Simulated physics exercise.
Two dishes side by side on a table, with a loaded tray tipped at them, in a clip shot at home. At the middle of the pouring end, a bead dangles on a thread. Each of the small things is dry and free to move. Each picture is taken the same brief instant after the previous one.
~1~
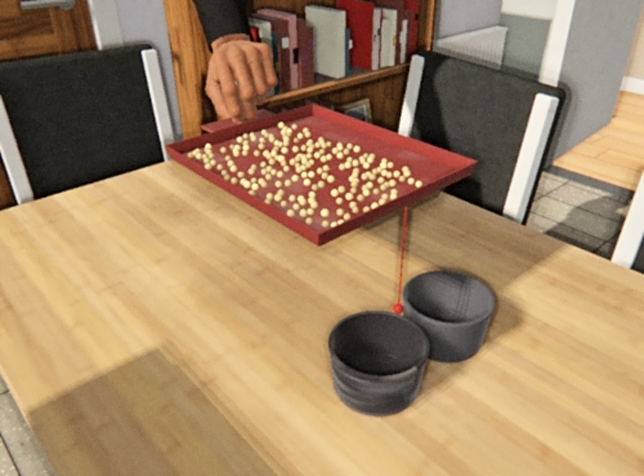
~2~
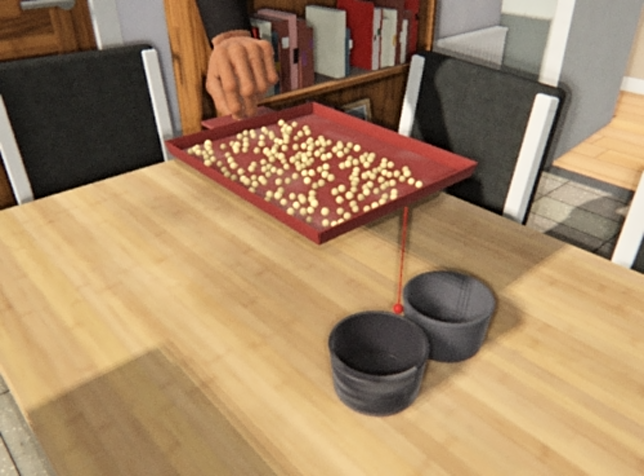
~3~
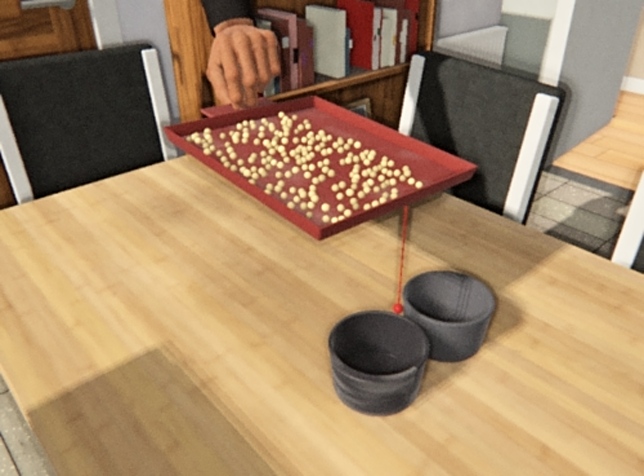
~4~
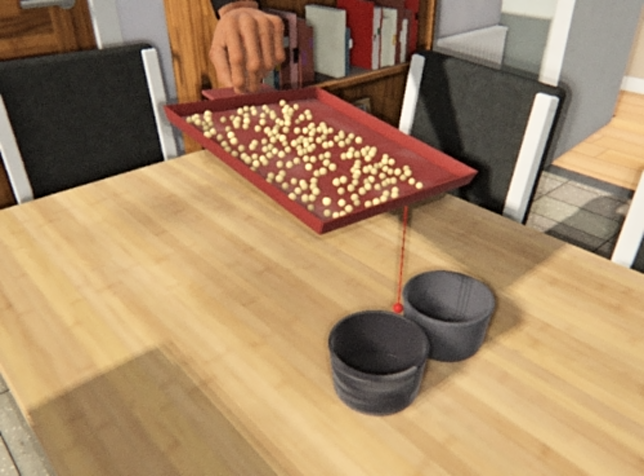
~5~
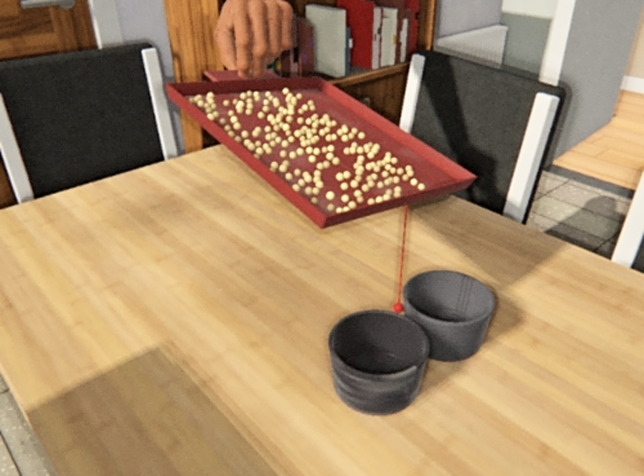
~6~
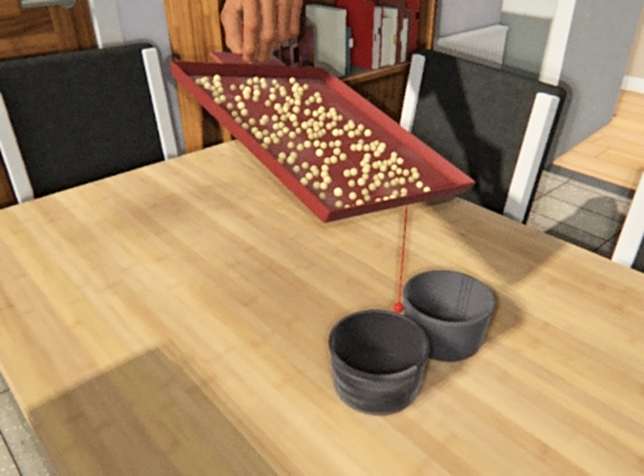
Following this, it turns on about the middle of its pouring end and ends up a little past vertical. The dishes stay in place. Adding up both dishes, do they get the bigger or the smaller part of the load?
They get the bigger part.
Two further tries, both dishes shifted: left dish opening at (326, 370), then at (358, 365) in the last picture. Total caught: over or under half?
Result, first setup: A minority share; second setup: A minority share.
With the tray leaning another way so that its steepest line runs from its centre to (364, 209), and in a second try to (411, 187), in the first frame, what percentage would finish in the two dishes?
So it's 40 percent with the first slope and 70 percent with the other.
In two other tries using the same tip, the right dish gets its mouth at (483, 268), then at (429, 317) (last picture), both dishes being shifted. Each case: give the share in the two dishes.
I'd say about 40 percent, followed by about 10 percent.
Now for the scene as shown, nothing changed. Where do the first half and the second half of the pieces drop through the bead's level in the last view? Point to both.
The leading part at (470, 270), the rest of it at (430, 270).
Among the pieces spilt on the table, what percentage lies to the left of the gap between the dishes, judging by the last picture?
It comes to 20 per cent or so.
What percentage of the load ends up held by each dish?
Out of every hundred, close to 0 go left and close to 70 go right.
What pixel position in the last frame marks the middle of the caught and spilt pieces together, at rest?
The centre ends up roughly at (448, 323).
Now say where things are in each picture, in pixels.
Corners of the pouring end (319, 231) and (472, 161), level; middle of the load (304, 168), soya beans; left dish (413, 385); right dish (482, 334); bead on its thread (398, 309), in the first frame.
Corners of the pouring end (319, 229) and (472, 162), level; middle of the load (304, 166), in the second frame.
Corners of the pouring end (321, 225) and (473, 166), tipped barely, lowest at the right corner; middle of the load (304, 160), in the third frame.
Corners of the pouring end (323, 219) and (472, 170), tipped a little, lowest at the right corner; middle of the load (305, 151), in the fourth frame.
Corners of the pouring end (326, 213) and (472, 175), tipped clearly, lowest at the right corner; middle of the load (309, 143), in the fifth frame.
Corners of the pouring end (330, 208) and (471, 180), tipped clearly, lowest at the right corner; middle of the load (316, 136), roughly half on the move; left dish (414, 384); right dish (482, 333), in the sixth frame.
Just after the last frame, tray tipped steeply; roughly two thirds on the tray; about a tenth in the right dish; just a few outside both; roughly a quarter in the air.
A moment on, tray tipped past a quarter turn; about a tenth on the tray; roughly half in the right dish; about a tenth outside both; roughly a quarter in the air.
Further on, tray tipped past a quarter turn; the larger part in the right dish; roughly a quarter outside both.
When it is over, tray tipped past a quarter turn; not one in the left dish; the larger part in the right dish; roughly a quarter outside both.
